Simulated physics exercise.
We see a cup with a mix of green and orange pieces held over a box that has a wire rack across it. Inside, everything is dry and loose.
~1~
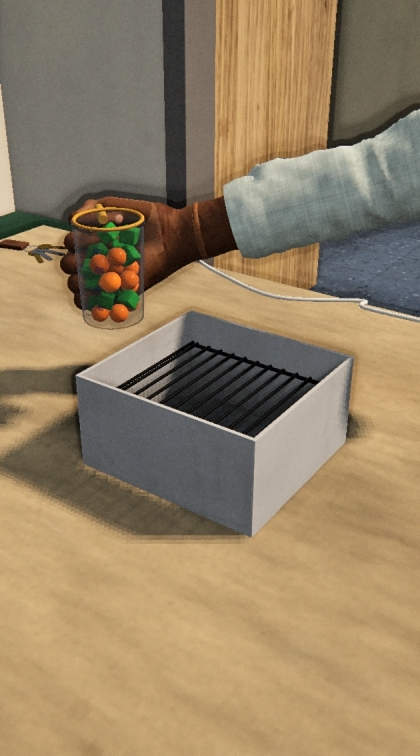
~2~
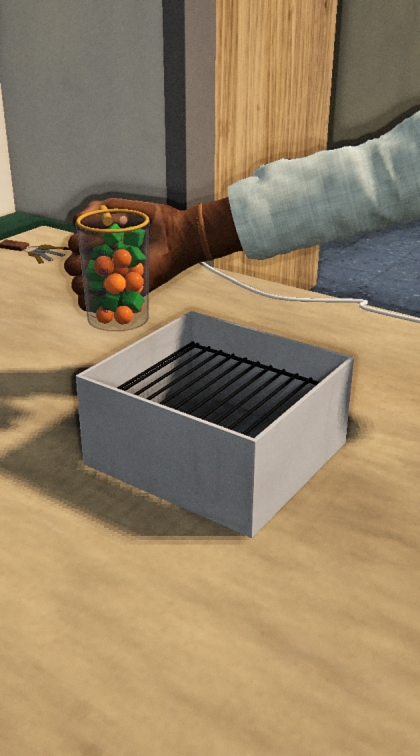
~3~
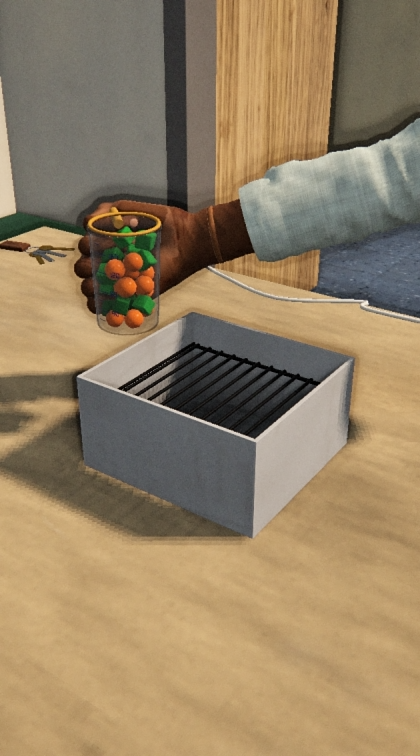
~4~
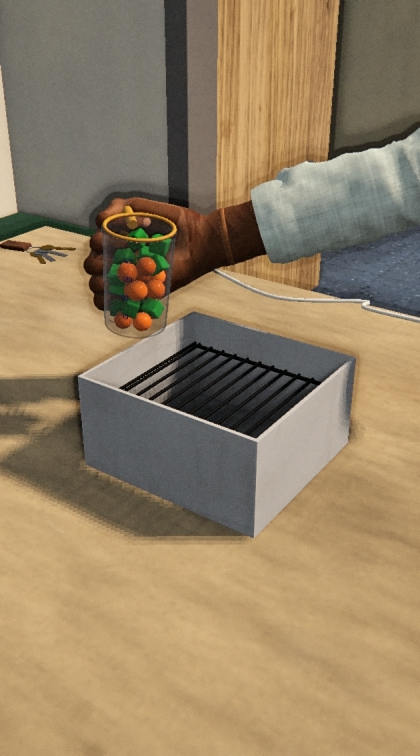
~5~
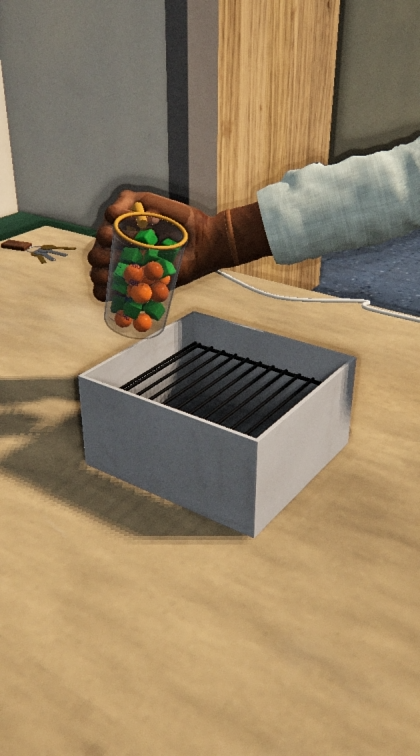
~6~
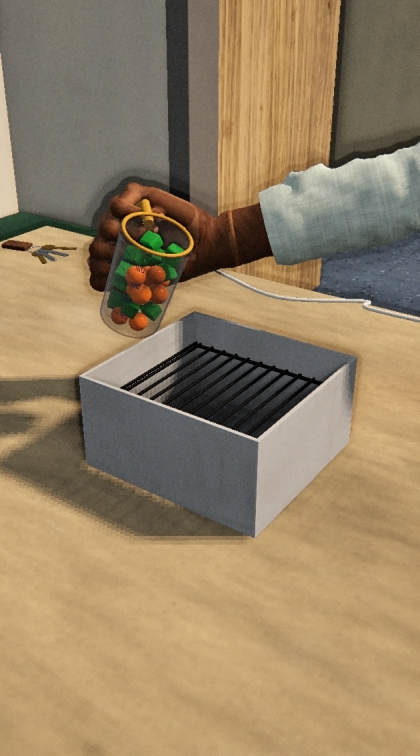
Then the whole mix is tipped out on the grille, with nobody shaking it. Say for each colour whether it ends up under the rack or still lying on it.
By colour - green pieces still on the rack, orange pieces still on the rack.
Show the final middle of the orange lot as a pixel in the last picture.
Roughly at pixel (199, 393).
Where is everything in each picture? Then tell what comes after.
The first picture shows cup near (111, 269), upright; rack near (281, 420), 14 wires across; green small cubes near (112, 267), wider than the gaps; orange sweets near (108, 283), wider than the gaps.
The second picture shows cup near (116, 271), upright; orange ones near (112, 285).
The third picture shows cup near (126, 274), upright; green ones near (127, 271).
The fourth picture shows cup near (137, 277), tipped 6°; orange ones near (133, 290).
The fifth picture shows cup near (143, 278), tipped 14°; green ones near (142, 272).
The sixth picture shows cup near (143, 278), tipped 22°; rack near (284, 421); green ones near (142, 270); orange ones near (136, 289).
Then, 0.34 s on from there, green ones, the whole lot in the cup; orange ones, the whole lot in the cup.
Then, 0.78 s on from there, green ones, the whole lot in the cup; orange ones, the whole lot in the cup.
Then, 1.25 s on from there, green ones, the bulk in the cup, near a quarter on or over the wires; orange ones, the whole lot in the cup.
In the end, green ones, the whole lot on the wires, none at all under the rack; orange ones, the whole lot on the wires, none at all under the rack.
